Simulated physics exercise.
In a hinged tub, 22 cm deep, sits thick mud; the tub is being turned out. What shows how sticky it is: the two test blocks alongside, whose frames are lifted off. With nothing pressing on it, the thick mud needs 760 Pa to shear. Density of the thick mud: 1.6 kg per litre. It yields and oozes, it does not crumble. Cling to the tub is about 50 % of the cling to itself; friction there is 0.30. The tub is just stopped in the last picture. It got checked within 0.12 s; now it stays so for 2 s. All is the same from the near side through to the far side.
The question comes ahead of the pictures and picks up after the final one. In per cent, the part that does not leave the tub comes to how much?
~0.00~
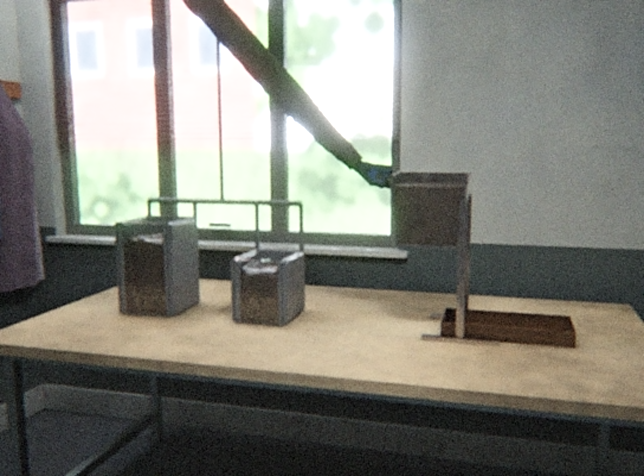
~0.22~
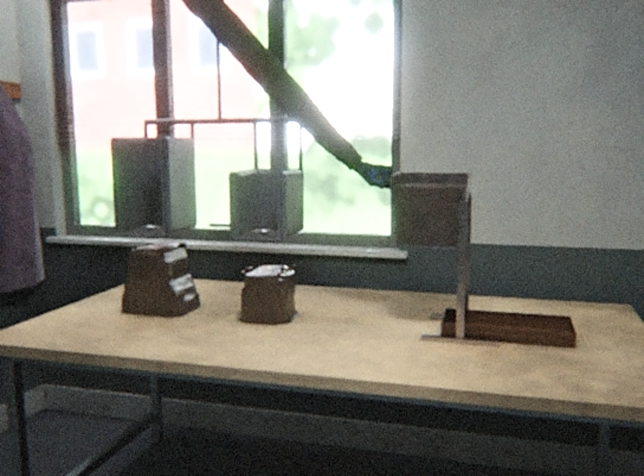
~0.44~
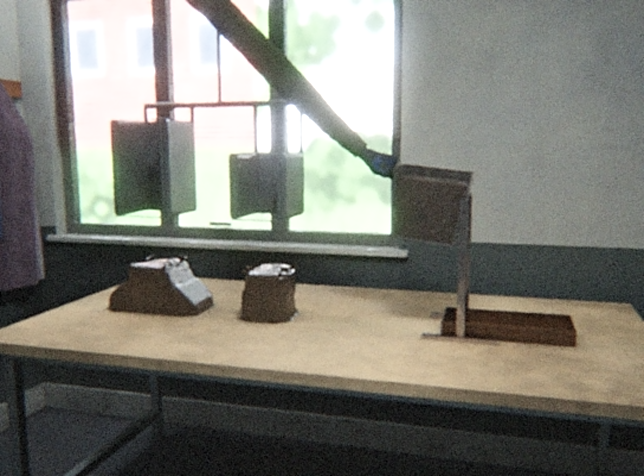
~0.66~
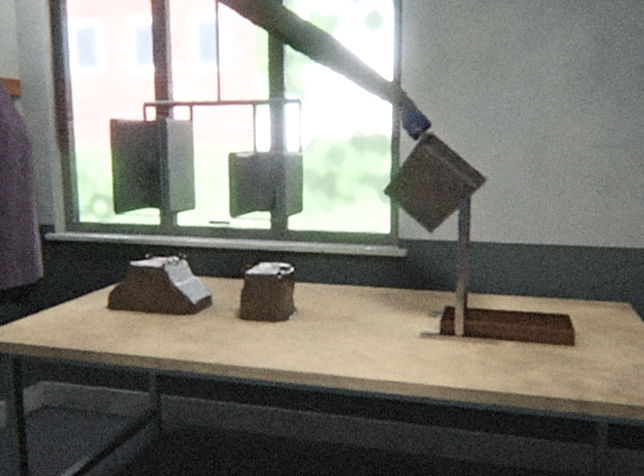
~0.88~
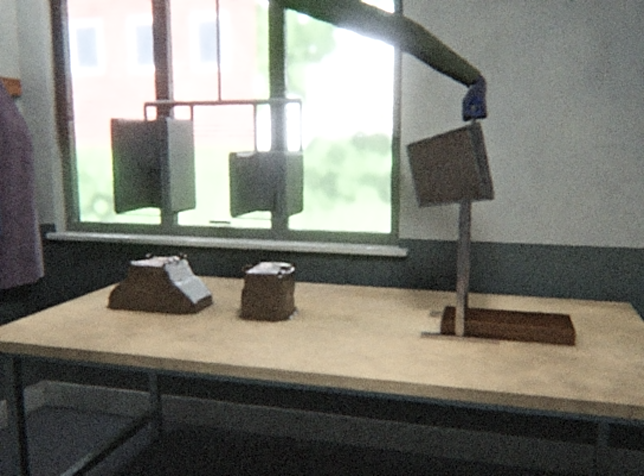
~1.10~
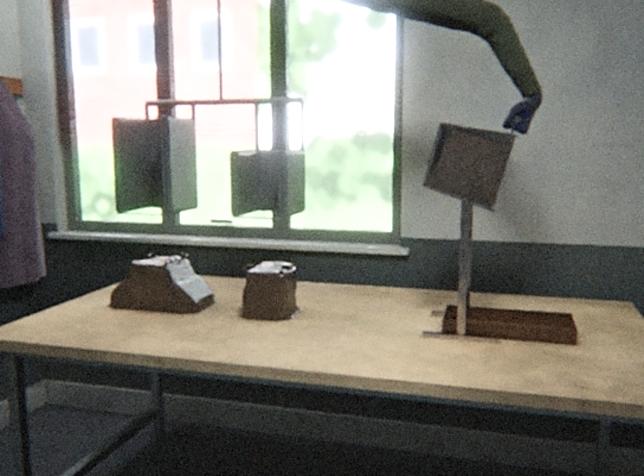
The part that stays comes to roughly 0 %.
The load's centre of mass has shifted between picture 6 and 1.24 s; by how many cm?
It has moved close to 7 cm.
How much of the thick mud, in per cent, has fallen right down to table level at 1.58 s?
About 65 %.
After 1.24 s, the tub is at 104 degrees and holds 71 %.
After 1.41 s, the tub is at 104 degrees and holds 29 %.
After 1.58 s, the tub is at 104 degrees and holds 0 %.
After 1.75 s, the tub is at 104 degrees and holds 0 %.
After 3.10 s, at the end, the tub is at 104 degrees and holds 0 %.
